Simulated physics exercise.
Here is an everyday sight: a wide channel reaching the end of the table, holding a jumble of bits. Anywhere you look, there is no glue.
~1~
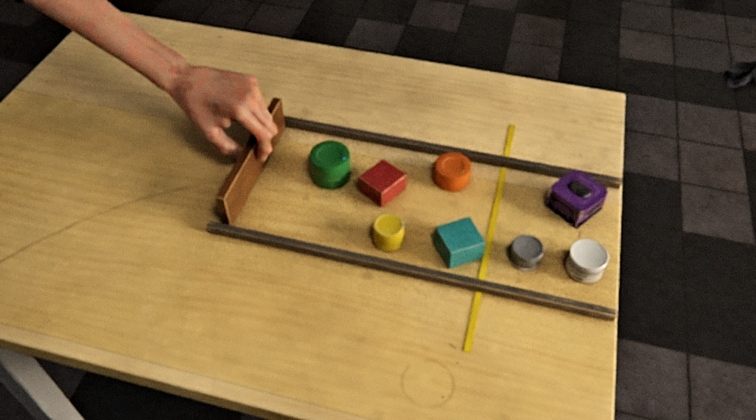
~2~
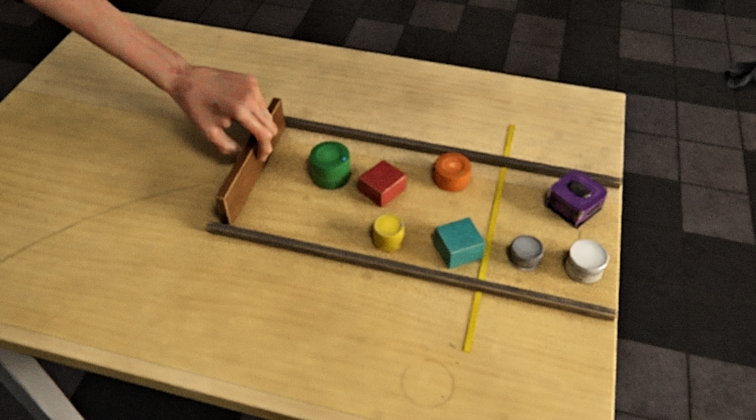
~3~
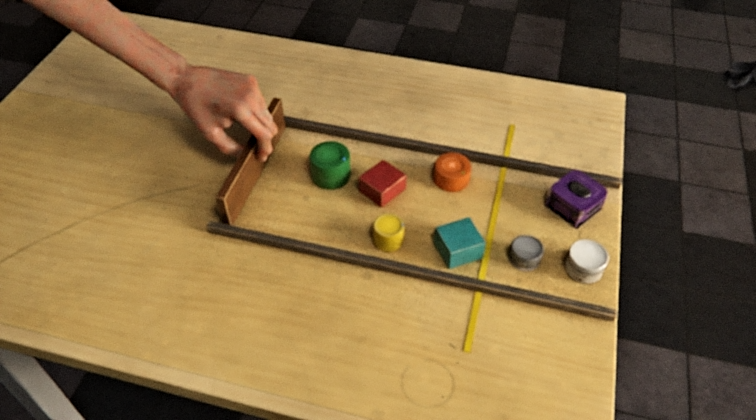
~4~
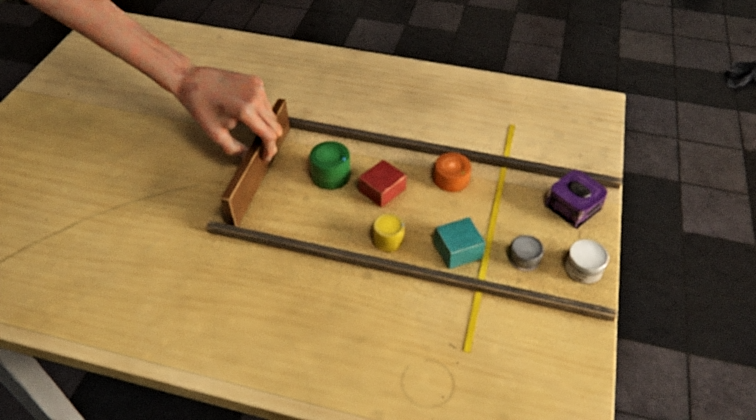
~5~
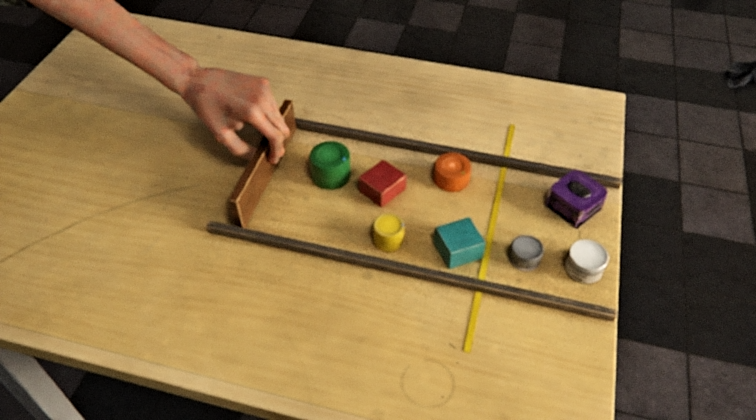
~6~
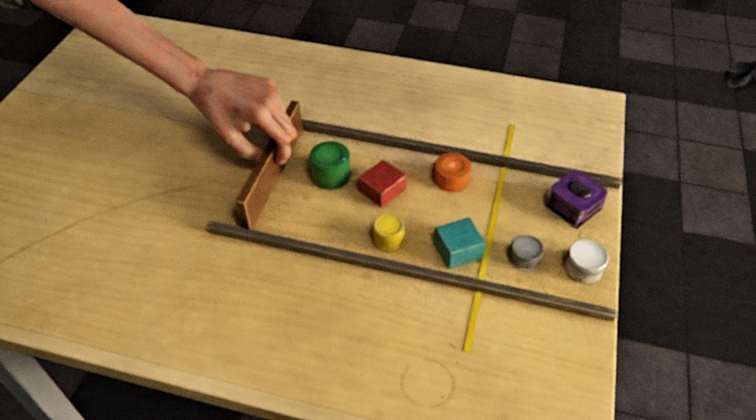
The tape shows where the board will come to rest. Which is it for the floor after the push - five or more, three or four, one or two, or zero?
For the floor it is zero.
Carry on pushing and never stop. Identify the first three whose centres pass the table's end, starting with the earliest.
White tub, grey pot, purple case.
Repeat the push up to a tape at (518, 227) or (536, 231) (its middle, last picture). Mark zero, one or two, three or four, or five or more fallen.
The falls would be 1 or 2; just one or two.
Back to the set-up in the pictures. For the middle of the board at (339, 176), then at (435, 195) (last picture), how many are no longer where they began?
At first I count 2, and then 5.
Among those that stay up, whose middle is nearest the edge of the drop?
That would be the white tub, the foremost.
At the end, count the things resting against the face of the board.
Count: 3.
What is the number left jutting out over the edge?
Overhanging ones - 1.
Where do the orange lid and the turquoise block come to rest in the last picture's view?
Orange lid: (520, 177); turquoise block: (537, 268).
Soon after, none off yet; white tub at rest near (586, 262); purple case at rest near (577, 198); grey pot at rest near (526, 253).
In the end, the number that fall off is zero.
